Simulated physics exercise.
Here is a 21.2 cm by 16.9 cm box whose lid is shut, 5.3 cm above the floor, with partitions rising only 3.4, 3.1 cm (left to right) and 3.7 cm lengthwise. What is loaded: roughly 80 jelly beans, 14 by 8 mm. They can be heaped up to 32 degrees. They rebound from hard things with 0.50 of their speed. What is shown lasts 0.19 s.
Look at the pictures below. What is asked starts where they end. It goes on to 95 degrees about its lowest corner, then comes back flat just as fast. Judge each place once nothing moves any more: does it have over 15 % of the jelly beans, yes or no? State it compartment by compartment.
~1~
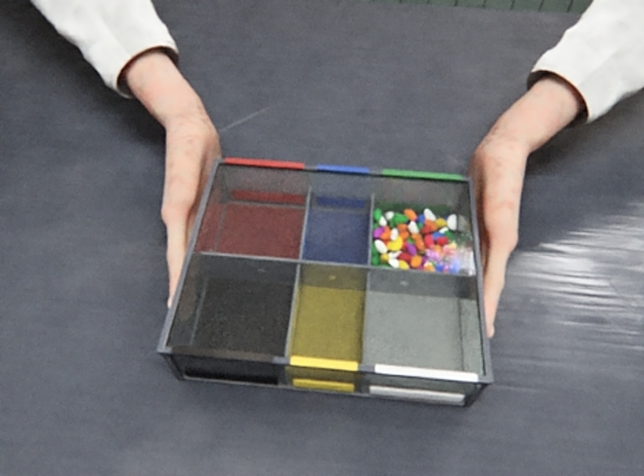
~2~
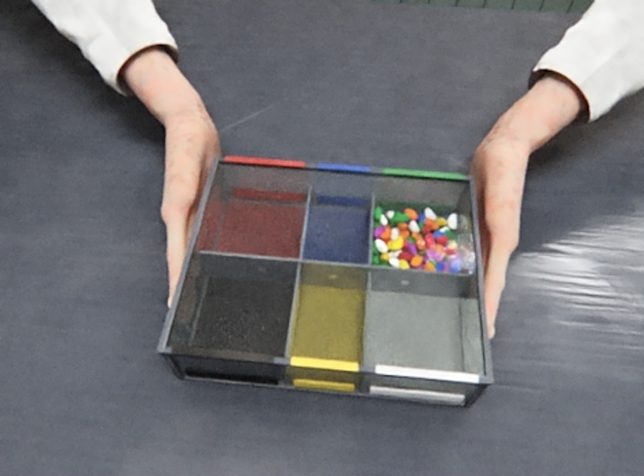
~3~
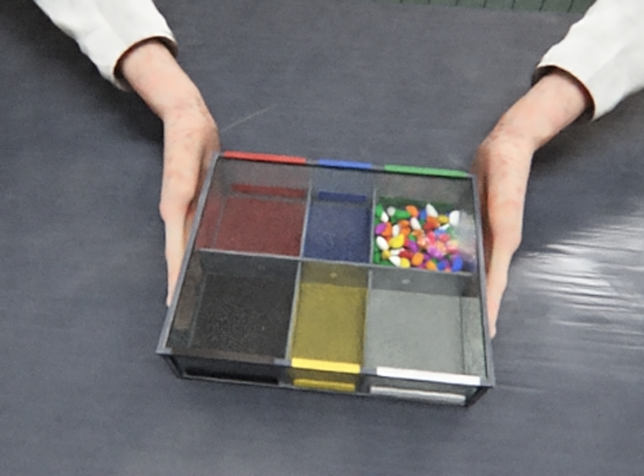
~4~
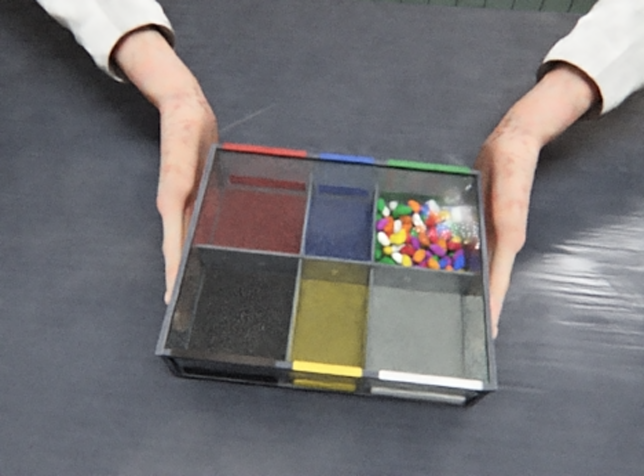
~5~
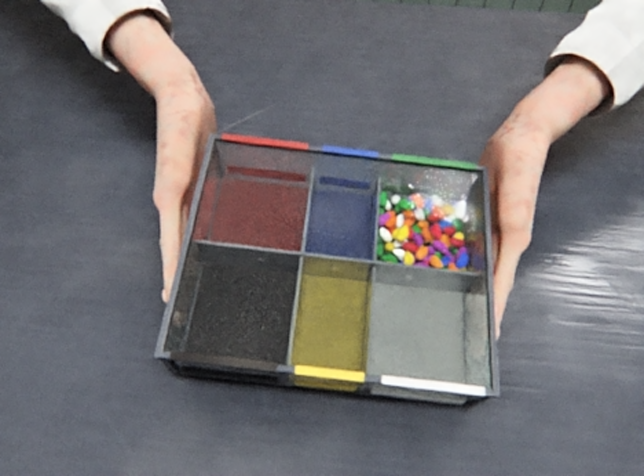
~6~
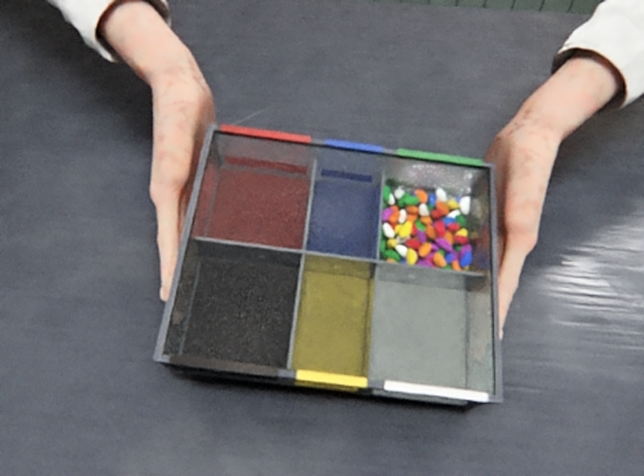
Red: No, blue: No, green: Yes, yellow: No, white: Yes, black: No.
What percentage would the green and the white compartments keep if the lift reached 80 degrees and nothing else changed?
Green: 85; white: 15 (per cent).
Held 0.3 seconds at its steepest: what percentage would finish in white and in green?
You'd end up with white at 25 per cent and green at 75 per cent.
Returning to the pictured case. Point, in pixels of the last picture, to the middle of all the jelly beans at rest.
Approximately (431, 278) in the last picture.
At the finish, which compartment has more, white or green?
That would be the green compartment.
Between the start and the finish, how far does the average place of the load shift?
4.0 cm, roughly.
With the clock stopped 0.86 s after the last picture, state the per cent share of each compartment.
In per cent: Red 0; blue 0; green 90; yellow 0; white 10; black 0.
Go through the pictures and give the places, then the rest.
In the first picture, box tilt 0 degrees, front corners at (165, 348) and (485, 378); green 100 %.
In the second picture, box tilt 1 degrees, front corners at (165, 348) and (486, 378).
In the third picture, box tilt 2 degrees, front corners at (165, 348) and (487, 381).
In the fourth picture, box tilt 5 degrees, front corners at (164, 350) and (489, 385), lowest corner right front.
In the fifth picture, box tilt 9 degrees, front corners at (163, 352) and (492, 390), lowest corner right front.
In the sixth picture, box tilt 13 degrees, front corners at (162, 356) and (495, 396), lowest corner right front; green 100 %.
Then, 0.86 s after the last picture, tilt 95 degrees; green 90 %, white 10 %.
Then, 1.43 s after the last picture, tilt 43 degrees; green 75 %, white 25 %.
Then, 2.06 s after the last picture, tilt 0 degrees; green 75 %, white 25 %.
In the end, red 0 %, blue 0 %, green 75 %, yellow 0 %, white 25 %, black 0 %.
